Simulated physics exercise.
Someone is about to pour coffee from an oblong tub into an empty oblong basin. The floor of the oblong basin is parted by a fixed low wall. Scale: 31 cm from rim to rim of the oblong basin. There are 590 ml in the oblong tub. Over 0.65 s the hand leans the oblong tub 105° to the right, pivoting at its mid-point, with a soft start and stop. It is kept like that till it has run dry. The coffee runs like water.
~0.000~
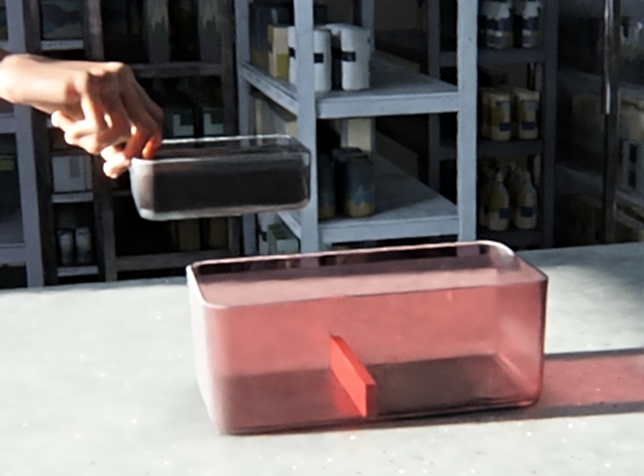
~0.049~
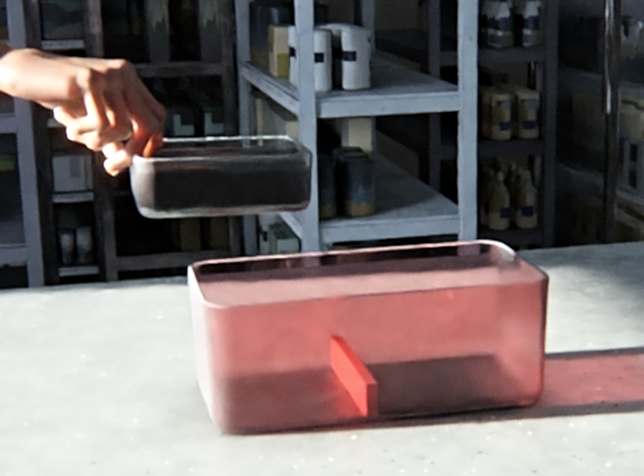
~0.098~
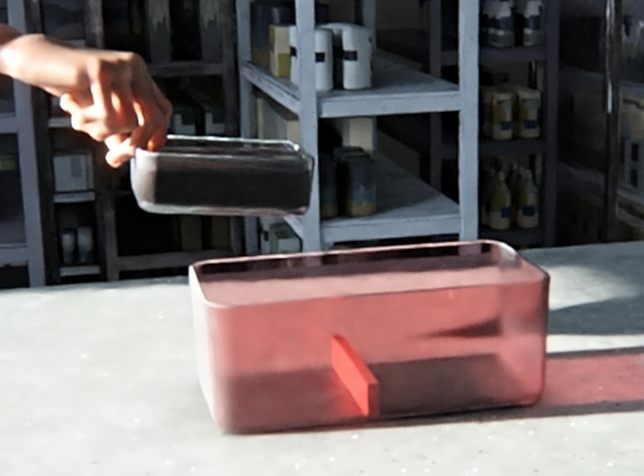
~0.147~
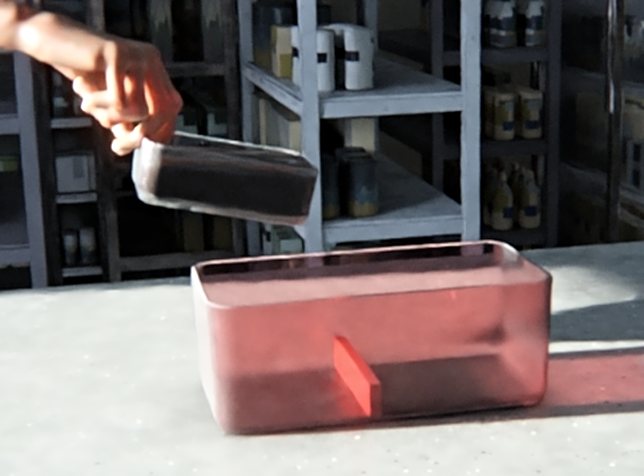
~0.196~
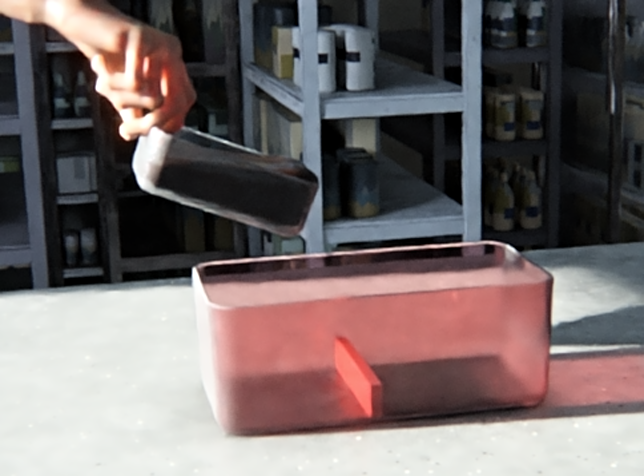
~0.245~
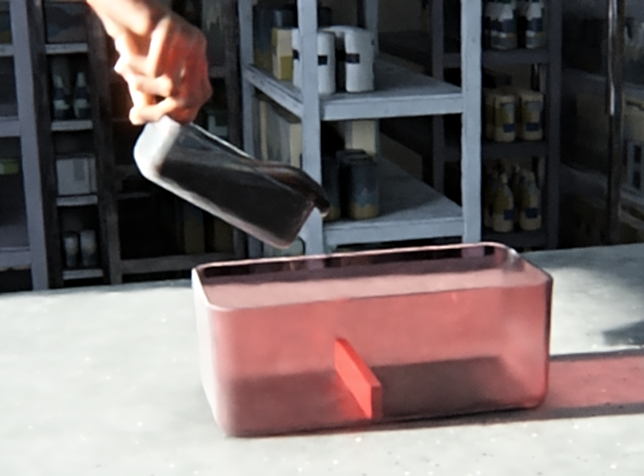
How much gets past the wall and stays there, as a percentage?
Roughly 58 per cent is past the wall.
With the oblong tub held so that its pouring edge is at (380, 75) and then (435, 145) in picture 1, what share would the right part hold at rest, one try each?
First 75, then 75 per cent.
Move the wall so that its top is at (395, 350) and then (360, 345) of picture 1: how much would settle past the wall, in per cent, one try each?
In turn about 10 and 50 per cent.
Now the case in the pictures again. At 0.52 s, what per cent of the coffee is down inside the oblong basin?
About 78 per cent.
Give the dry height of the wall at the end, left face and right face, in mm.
Left about 20 mm, right about 16 mm.
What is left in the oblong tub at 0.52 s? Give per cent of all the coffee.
Some 6 per cent.
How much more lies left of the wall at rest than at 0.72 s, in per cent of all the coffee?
About 6 per cent.
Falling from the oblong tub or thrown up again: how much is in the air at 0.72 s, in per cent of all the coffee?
Some 5 per cent.
Then, 0.52 s in, the tilt is 94° and 6 per cent is still to pour, 26 is left of the wall and 52 right of it.
Then, 0.72 s in, the tilt is 105° and 1 per cent is still to pour, 34 is left of the wall and 60 right of it.
Then, 0.92 s in, the tilt is 105° and 0 per cent is still to pour, 37 is left of the wall and 61 right of it.
Then, 1.15 s in, the tilt is 105° and 0 per cent is still to pour, 40 is left of the wall and 58 right of it.
Finally, 40 per cent lies left of the wall, 58 right of it and 2 outside.
